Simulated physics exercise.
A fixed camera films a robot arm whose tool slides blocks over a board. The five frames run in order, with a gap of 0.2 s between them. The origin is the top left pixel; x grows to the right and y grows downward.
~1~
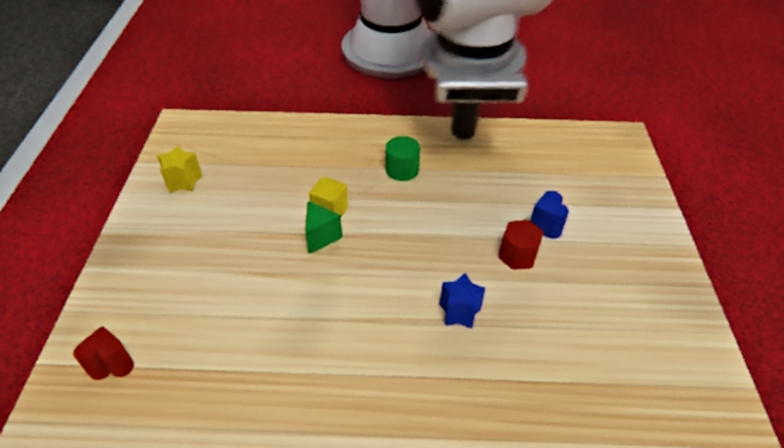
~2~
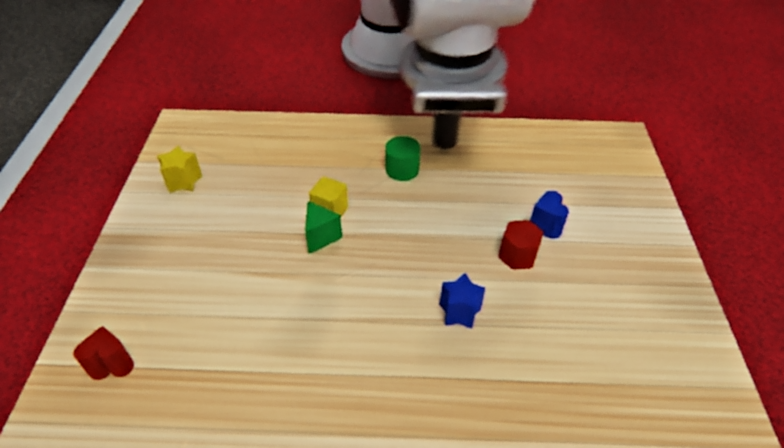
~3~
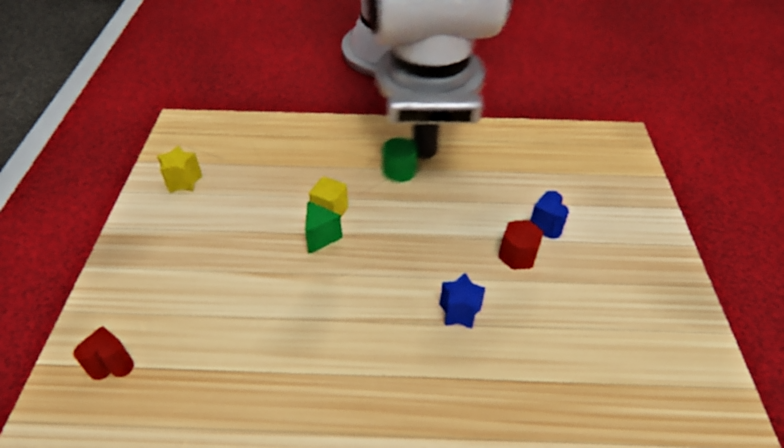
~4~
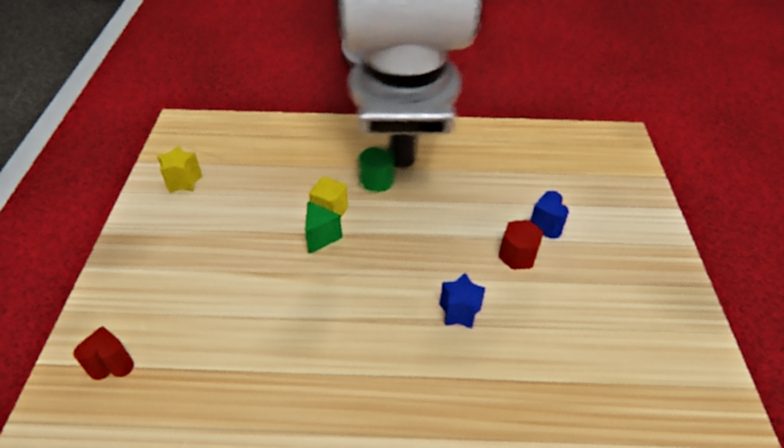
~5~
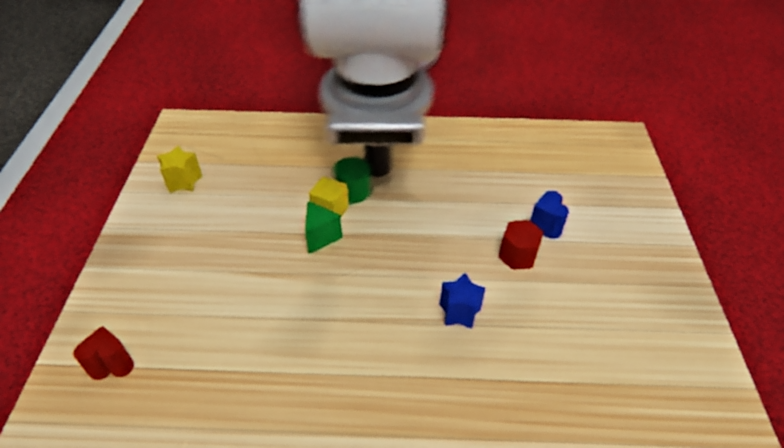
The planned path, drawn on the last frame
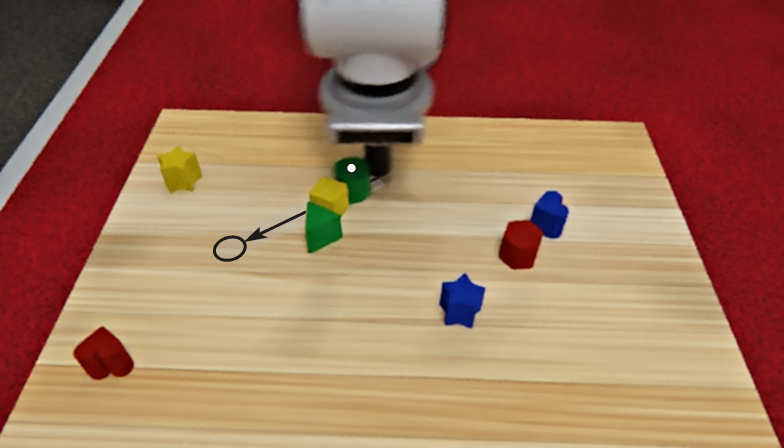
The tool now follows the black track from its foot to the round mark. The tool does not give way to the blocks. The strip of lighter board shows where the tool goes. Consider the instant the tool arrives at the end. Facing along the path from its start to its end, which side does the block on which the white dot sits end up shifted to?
Shifted right.
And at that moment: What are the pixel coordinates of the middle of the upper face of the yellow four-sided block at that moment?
I'd place it at (260, 236), taking the centre of its top.
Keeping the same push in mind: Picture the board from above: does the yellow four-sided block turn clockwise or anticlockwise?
Top view: Counterclockwise.
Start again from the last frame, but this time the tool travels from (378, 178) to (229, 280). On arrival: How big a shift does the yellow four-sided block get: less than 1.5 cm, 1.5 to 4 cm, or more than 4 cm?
It moves quite far, over 4 cm.
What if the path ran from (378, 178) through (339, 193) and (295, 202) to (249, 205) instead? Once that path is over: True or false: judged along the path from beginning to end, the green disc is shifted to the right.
That is false.
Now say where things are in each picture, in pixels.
The first frame shows tool's lower end at (463, 133); green triangular piece at (318, 215); yellow four-sided block at (328, 188); green disc at (403, 146).
The second frame shows tool at (445, 142); blocks still.
The third frame shows tool at (425, 151); green disc at (400, 148).
The fourth frame shows tool at (402, 160); green disc at (376, 157).
The fifth frame shows tool at (378, 169); green triangular piece at (318, 215); yellow four-sided block at (328, 188); green disc at (351, 168).
Drawn move, straight from (378, 178) to (230, 248); the dot is on the green disc.
The first path, step by step. One third of the way, tool at (331, 191); green triangular piece at (305, 235), turned 45° anticlockwise; yellow four-sided block at (286, 217), turned 40° anticlockwise; green disc at (301, 190).
Two thirds of the way, tool at (281, 215); green triangular piece at (304, 237), turned 65° anticlockwise; yellow four-sided block at (262, 234); green disc at (244, 210).
At the end, tool at (227, 240); green triangular piece at (304, 237), turned 65° anticlockwise; yellow four-sided block at (260, 236), turned 140° anticlockwise; green disc at (186, 226).
